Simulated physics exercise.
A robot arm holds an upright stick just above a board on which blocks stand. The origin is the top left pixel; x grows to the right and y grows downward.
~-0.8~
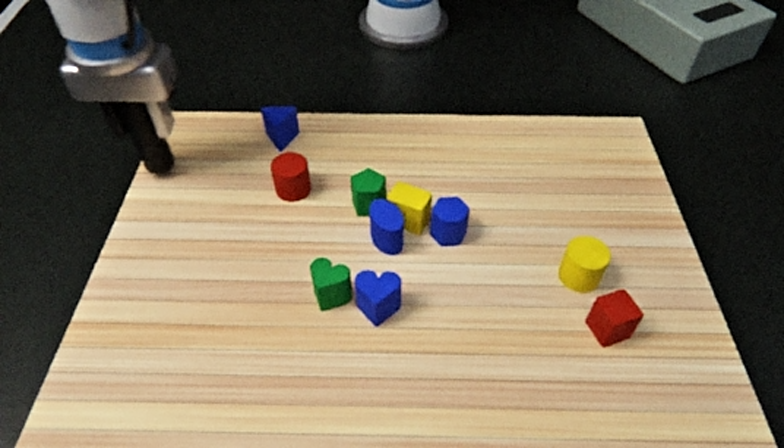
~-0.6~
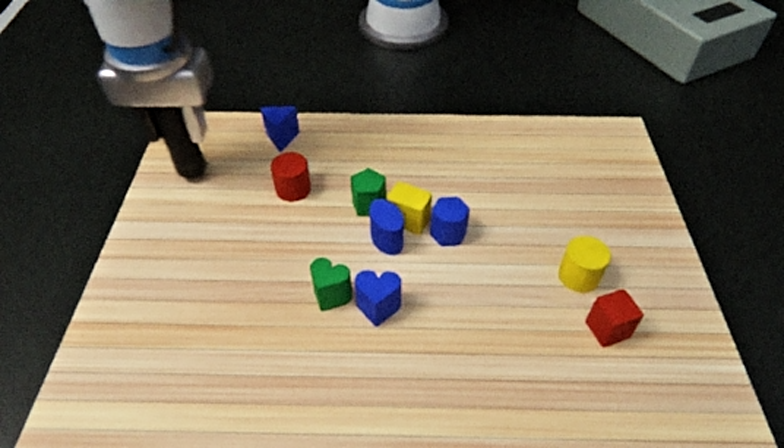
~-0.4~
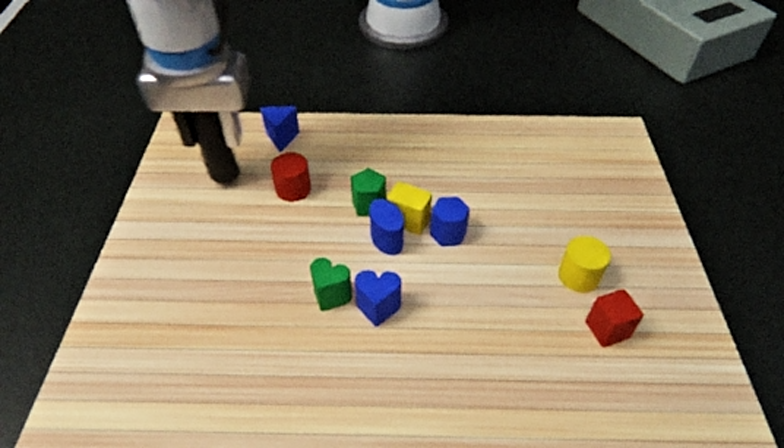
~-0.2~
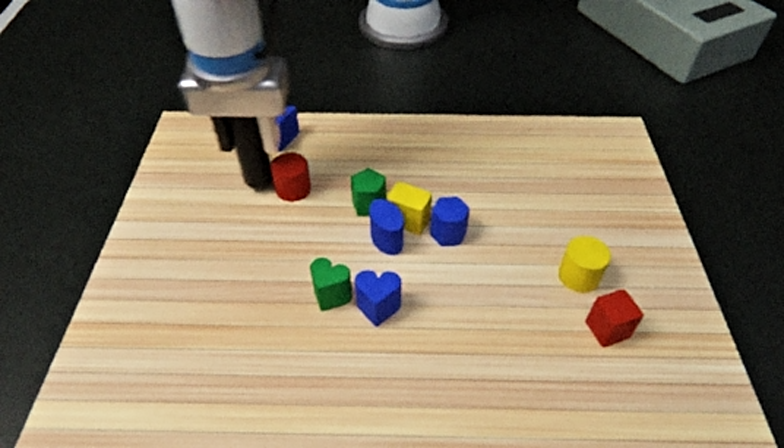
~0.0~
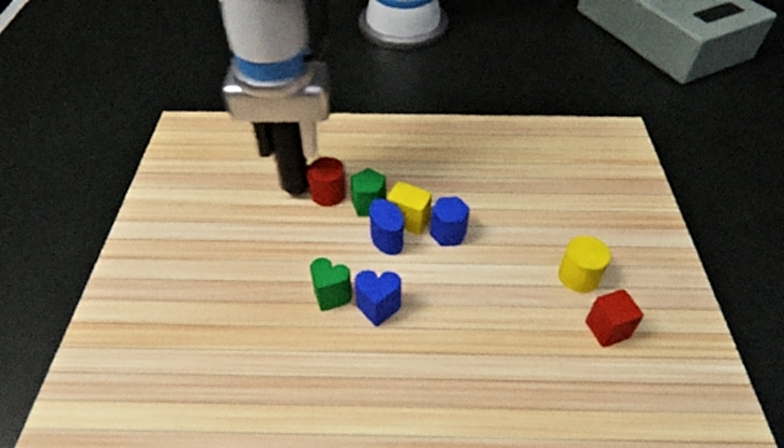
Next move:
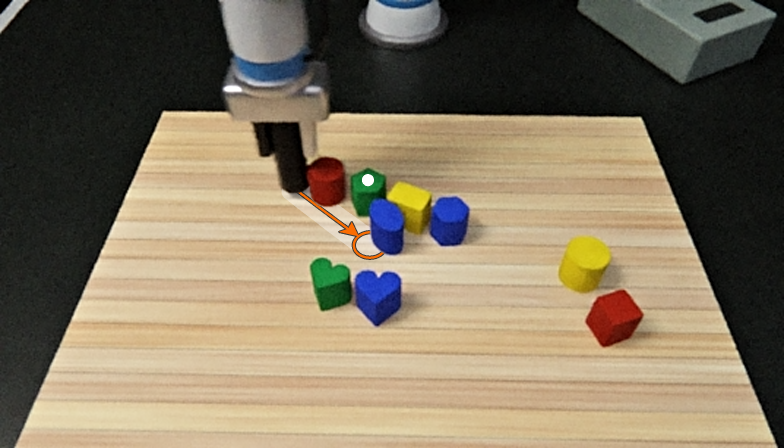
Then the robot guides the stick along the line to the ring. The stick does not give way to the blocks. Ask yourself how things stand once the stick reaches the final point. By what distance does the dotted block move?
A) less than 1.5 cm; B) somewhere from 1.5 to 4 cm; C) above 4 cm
The answer is B.
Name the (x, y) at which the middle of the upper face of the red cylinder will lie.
So, by the moment the path ends, you'll find the top centre of the red cylinder at (354, 173).
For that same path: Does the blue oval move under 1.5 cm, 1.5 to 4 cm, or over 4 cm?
Covers 1.5 to 4 cm.
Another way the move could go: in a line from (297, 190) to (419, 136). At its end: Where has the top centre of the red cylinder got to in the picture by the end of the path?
When the path ends, it will be at (353, 165).
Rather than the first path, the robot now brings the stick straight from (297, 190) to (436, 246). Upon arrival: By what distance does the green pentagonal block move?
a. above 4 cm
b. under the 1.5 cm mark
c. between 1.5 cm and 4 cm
a
Path on the board, in a line from (297, 190) to (370, 245); the dot is on the green pentagonal block.
On the path given first. One third of the way, stick (319, 201); red cylinder (349, 172); green pentagonal block (383, 178), turned 30° clockwise.
Two thirds of the way, stick (343, 219); red cylinder (354, 173); green pentagonal block (388, 176), turned 35° clockwise; yellow oblong block (414, 195), turned 15° clockwise.
At the end, stick (370, 238); red cylinder (354, 173); green pentagonal block (388, 176), turned 35° clockwise; blue oval (404, 219); yellow oblong block (414, 195), turned 15° clockwise.
